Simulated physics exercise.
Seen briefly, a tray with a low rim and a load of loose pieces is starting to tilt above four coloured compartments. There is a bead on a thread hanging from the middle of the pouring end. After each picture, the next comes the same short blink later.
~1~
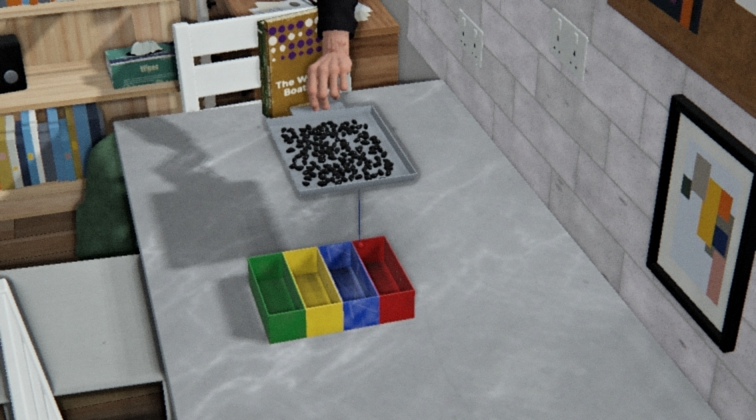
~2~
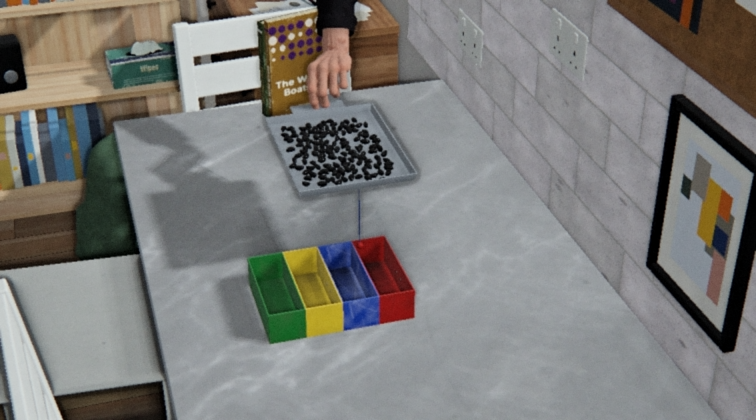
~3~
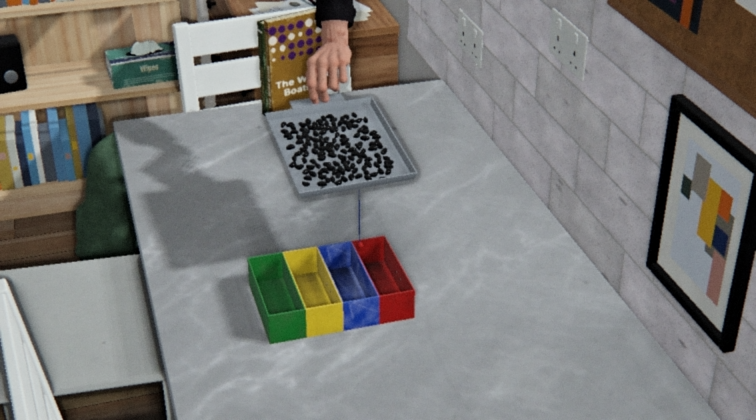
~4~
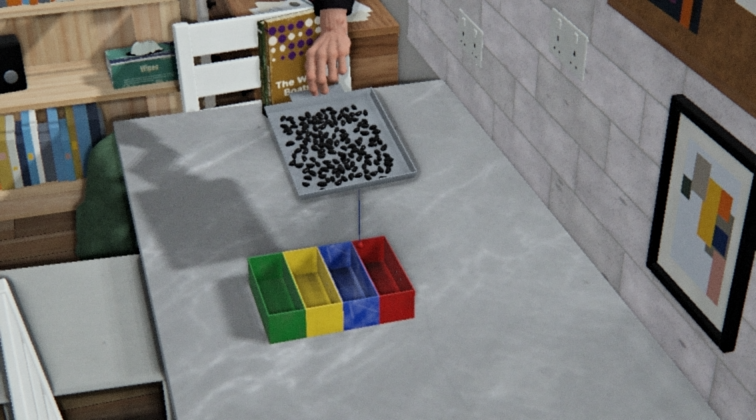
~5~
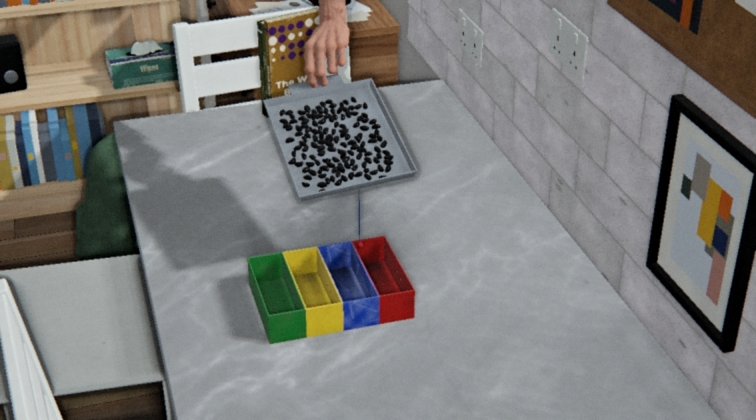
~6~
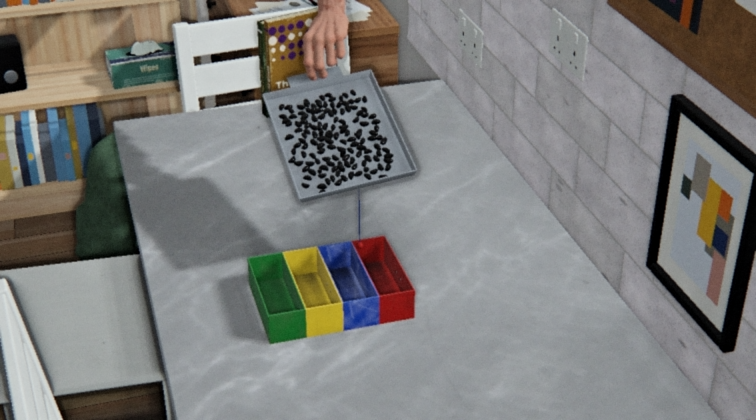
A gray tray of black beans, held by a hand at its far edge, gradually tilts toward its near left corner as the far side rises, above a table with green, yellow, blue and red compartments that stay still.
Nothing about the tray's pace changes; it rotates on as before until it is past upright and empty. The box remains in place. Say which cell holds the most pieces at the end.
At the end the yellow cell holds the most.
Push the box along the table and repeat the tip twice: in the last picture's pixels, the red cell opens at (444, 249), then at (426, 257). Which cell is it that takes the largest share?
The first time the cell in green comes out on top, the second time green.
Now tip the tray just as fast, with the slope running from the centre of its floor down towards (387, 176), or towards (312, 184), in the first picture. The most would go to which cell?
Well, with the first heading it's the cell in red, and with the second it's the cell in yellow.
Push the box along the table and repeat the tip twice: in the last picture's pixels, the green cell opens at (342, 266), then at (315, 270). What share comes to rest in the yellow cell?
You'd end up with around 10 per cent and then around 30 per cent.
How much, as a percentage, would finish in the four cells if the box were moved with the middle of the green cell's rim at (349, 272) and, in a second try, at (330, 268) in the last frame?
First placement near 30 percent, second near 60 percent.
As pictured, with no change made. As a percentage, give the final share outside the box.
Close to 0 percent, I reckon.
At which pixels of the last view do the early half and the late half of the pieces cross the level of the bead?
Initially about (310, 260); subsequently about (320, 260).
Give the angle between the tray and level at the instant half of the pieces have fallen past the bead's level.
105° or so.
Shortly afterwards, tray tipped steeply; the whole lot on the tray.
Next, tray tipped right over; all but a few on the tray; only a few in the yellow cell; only a few in the green cell; only a few in the blue cell; only a few falling or outside the box.
Some moments later, tray tipped past a quarter turn; near two thirds in the yellow cell; near a quarter in the blue cell; a little in the red cell; a little in the green cell; only a few falling or outside the box.
In the end, tray tipped past a quarter turn; near two thirds in the yellow cell; near a quarter in the blue cell; a little in the red cell; a little in the green cell; only a few outside the box.
